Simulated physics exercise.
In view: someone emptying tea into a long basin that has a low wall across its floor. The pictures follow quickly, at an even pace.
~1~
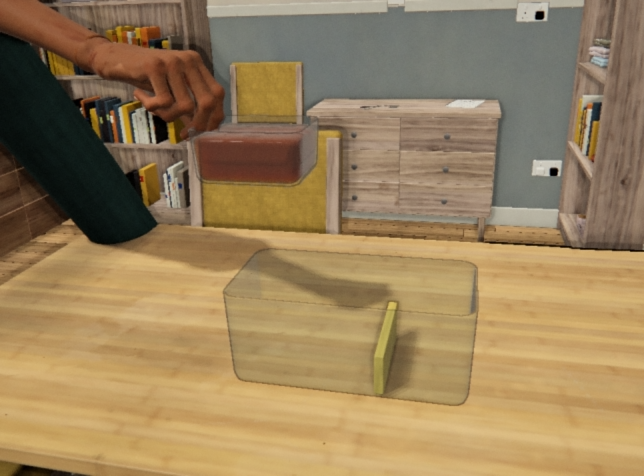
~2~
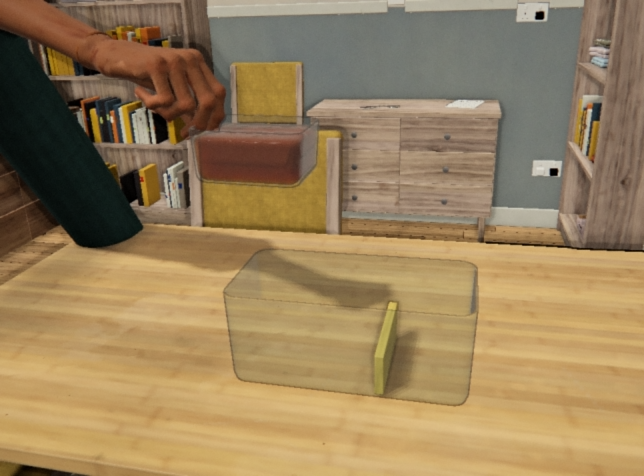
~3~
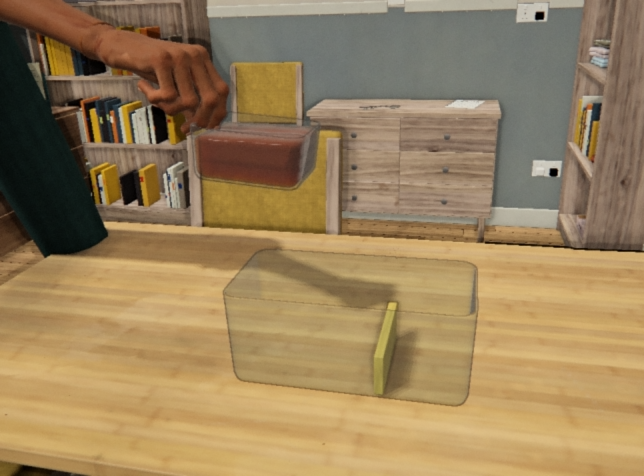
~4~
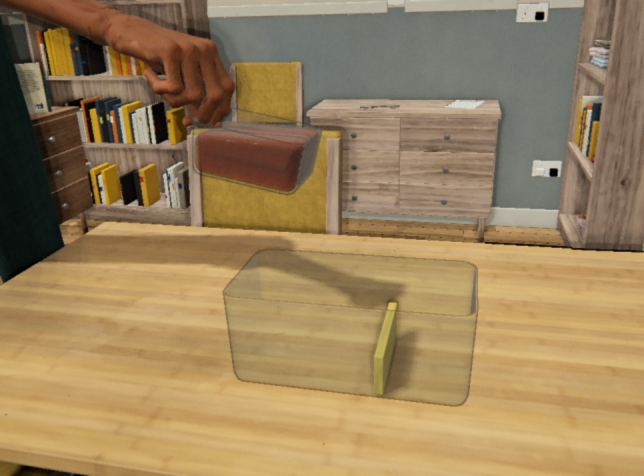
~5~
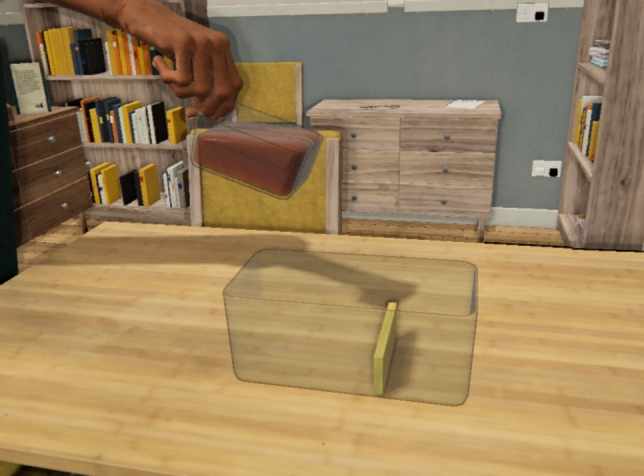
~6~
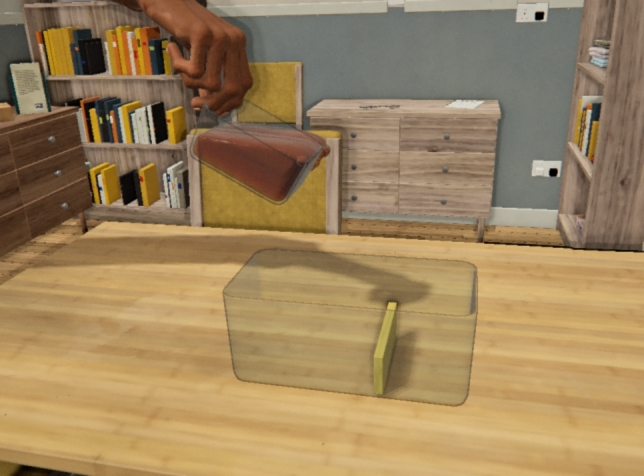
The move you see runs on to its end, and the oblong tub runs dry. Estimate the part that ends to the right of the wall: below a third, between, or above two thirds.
The share right of the wall is less than a third.
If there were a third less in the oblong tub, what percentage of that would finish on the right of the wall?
It comes to 5 per cent or so.
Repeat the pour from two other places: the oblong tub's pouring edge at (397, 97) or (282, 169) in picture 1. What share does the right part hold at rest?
In turn 80 and 5 in a hundred.
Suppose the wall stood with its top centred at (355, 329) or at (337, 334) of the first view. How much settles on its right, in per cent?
First some 70, then 75 per cent.
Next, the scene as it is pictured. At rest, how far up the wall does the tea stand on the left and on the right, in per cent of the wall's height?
The left part 30 per cent, the right part 20.
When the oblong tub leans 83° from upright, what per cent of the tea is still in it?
Close to 25 per cent.
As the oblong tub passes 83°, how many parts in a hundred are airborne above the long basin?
Some 50 per cent.
A moment on, the oblong tub is tipped on its side and 23 per cent is still to pour, 19 is left of the wall and 7 right of it.
Next, the oblong tub is tipped on its side and 7 per cent is still to pour, 62 is left of the wall and 24 right of it.
Then the oblong tub is tipped on its side and 2 per cent is still to pour, 68 is left of the wall and 23 right of it.
Later the oblong tub is tipped on its side and 0 per cent is still to pour, 71 is left of the wall and 24 right of it.
In the end 72 per cent lies left of the wall, 24 right of it and 5 outside.
